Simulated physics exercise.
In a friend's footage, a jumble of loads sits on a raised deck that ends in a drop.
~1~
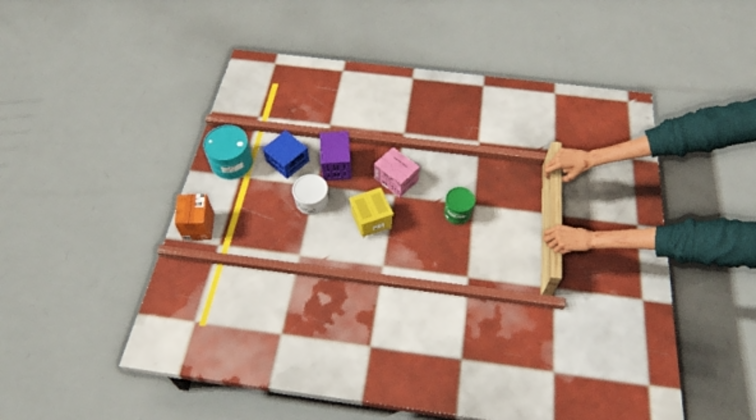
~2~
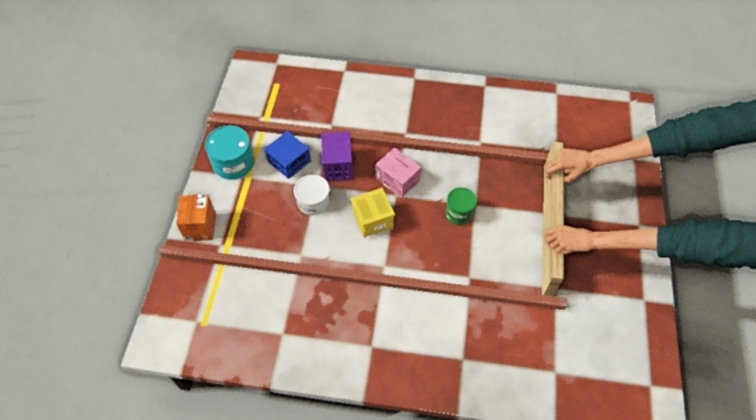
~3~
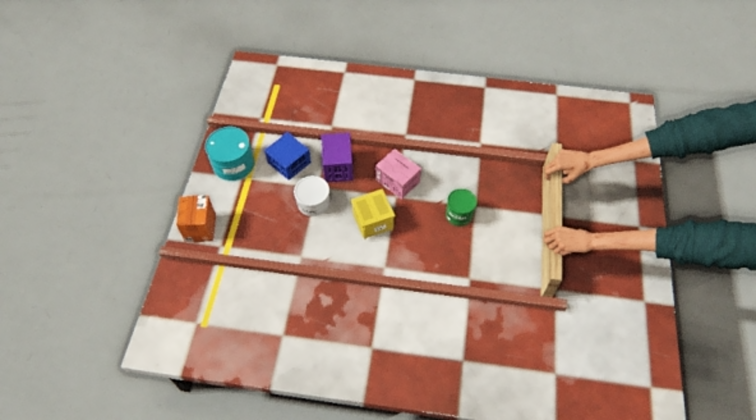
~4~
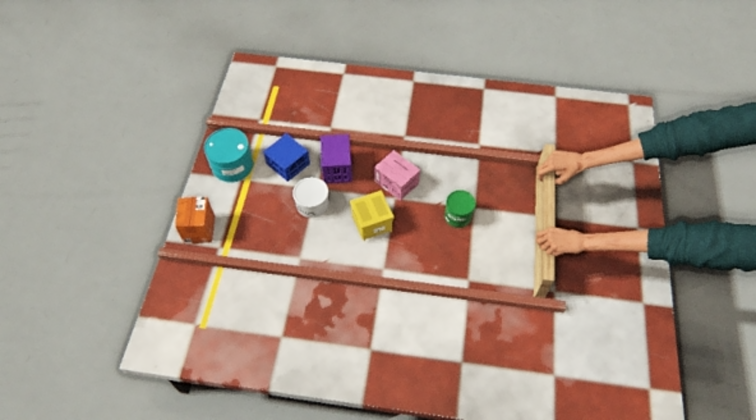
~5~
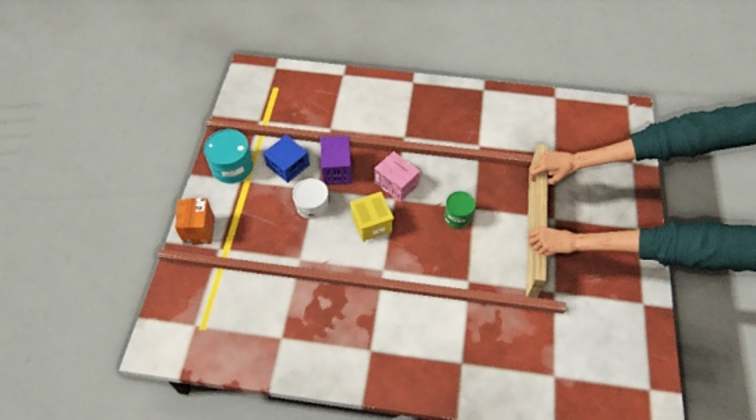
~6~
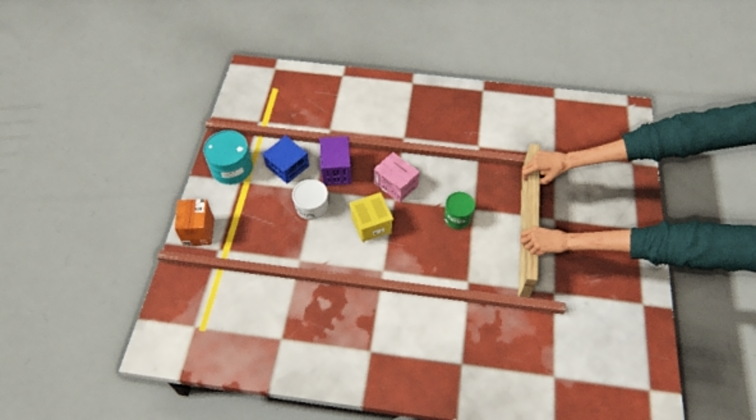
Two hands sliding a wooden plank slightly left between rails on a checkered table, while the coloured boxes and tubs stay still.
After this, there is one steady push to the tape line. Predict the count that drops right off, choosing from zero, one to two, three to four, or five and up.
Well, the ones that get knocked off number at least one, under three.
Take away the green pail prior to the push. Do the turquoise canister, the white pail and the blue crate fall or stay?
The turquoise canister goes down, the white pail is still up and the blue crate goes down.
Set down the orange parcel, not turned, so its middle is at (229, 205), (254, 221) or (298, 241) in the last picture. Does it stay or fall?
At the three spots, the orange parcel keeps its place, keeps its place and keeps its place.
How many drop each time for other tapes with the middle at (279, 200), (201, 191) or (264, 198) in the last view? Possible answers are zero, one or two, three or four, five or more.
In the order of the places given: Just one or two; five or over; one or two.
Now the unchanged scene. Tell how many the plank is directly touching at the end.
It's 3.
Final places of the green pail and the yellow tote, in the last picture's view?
The green pail comes to rest close to (229, 182), while the yellow tote rests close to (215, 218).
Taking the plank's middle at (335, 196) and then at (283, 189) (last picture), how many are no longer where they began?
At first I count 7, and then 7.
Soon after, none off yet; orange parcel at rest near (195, 223); turquoise canister at rest near (229, 158); blue crate at rest near (286, 160).
Then, none off yet; orange parcel at rest near (195, 223); turquoise canister moved a little near (222, 158); blue crate moved a little near (267, 159).
By the end, the number that fall off is one or two; fallen, blue crate and turquoise canister.
